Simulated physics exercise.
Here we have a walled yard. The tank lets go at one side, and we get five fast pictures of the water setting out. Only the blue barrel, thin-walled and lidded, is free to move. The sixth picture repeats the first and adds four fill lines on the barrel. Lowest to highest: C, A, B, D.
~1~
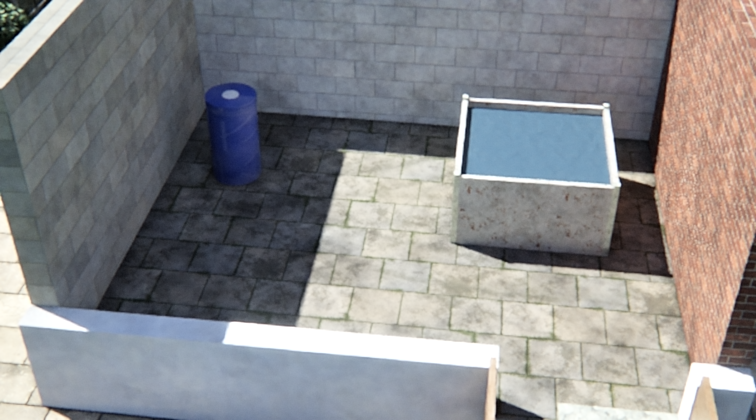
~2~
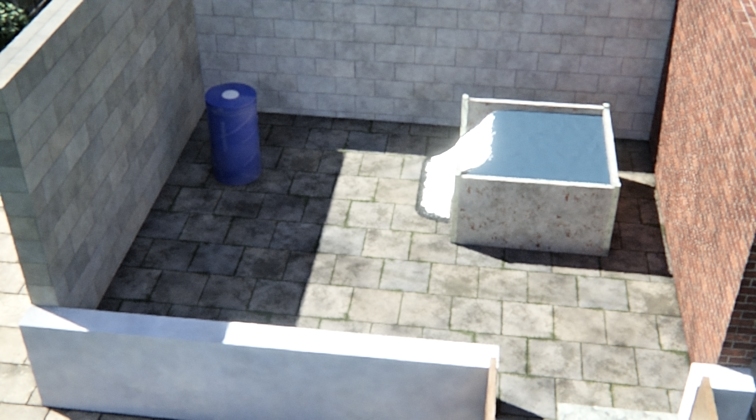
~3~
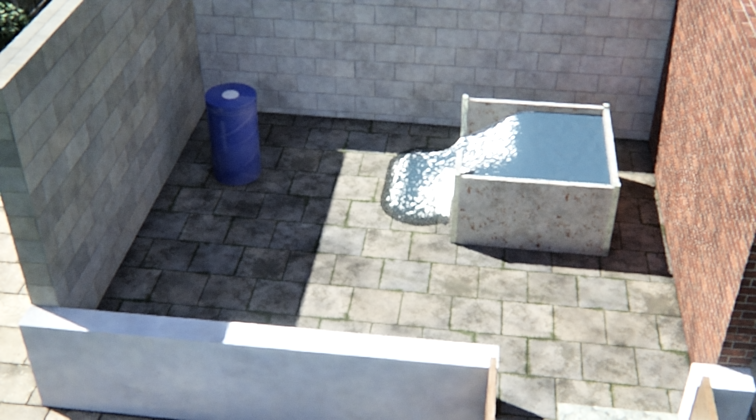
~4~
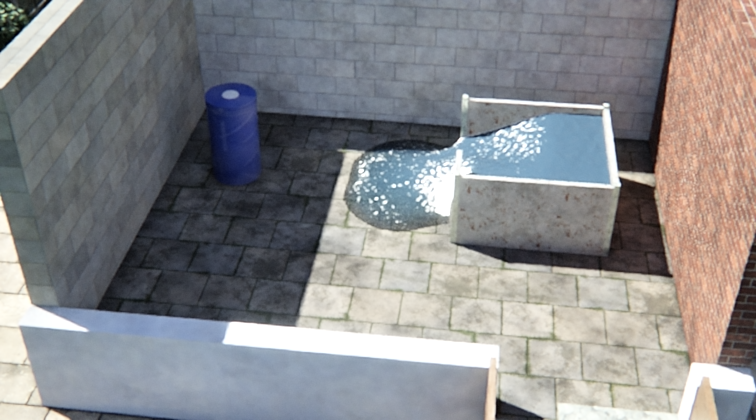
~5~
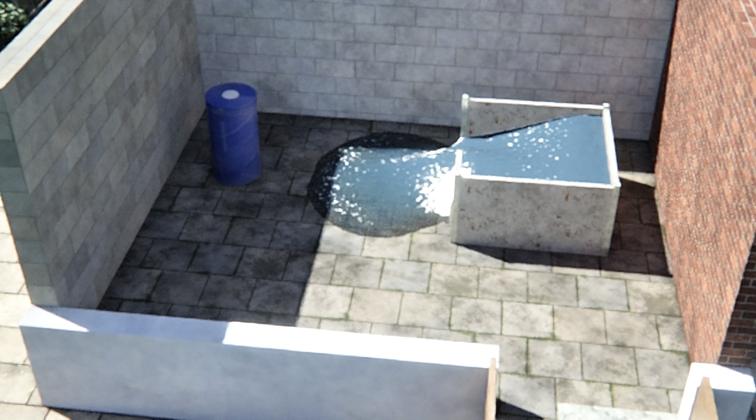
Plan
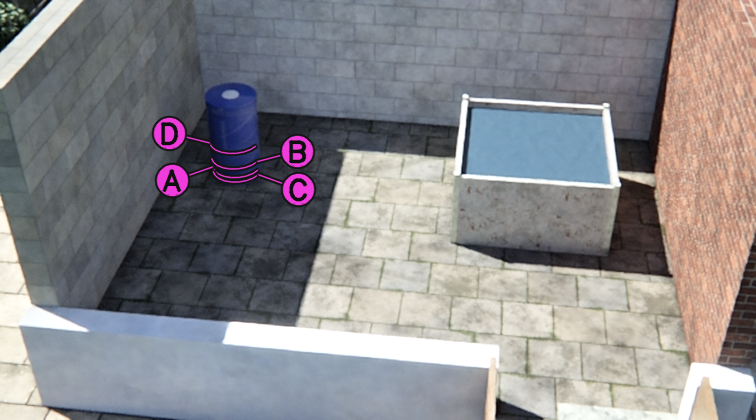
The footage shows a walled, paved yard with a full water tank on the right and a blue barrel on the left; water pours from the tank's left side and spreads leftward across the paving while the barrel stays still.
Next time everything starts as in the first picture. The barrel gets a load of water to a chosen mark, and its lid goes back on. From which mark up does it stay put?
Take D.
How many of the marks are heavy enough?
One.
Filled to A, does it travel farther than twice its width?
Yes, it does.
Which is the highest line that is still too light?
B it is.
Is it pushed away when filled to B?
Yes, that goes wrong.
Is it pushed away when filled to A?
Yes, that goes wrong.
On the marked copy, A at (231, 177); B at (230, 168); C at (231, 182); D at (228, 153); from the bottom up C, A, B, D.
For line A, it is pushed about 5 times its own width away.
For line B, it is pushed about its own width away.
For line C, it is pushed about 9 times its own width away.
For line D, it does not move.
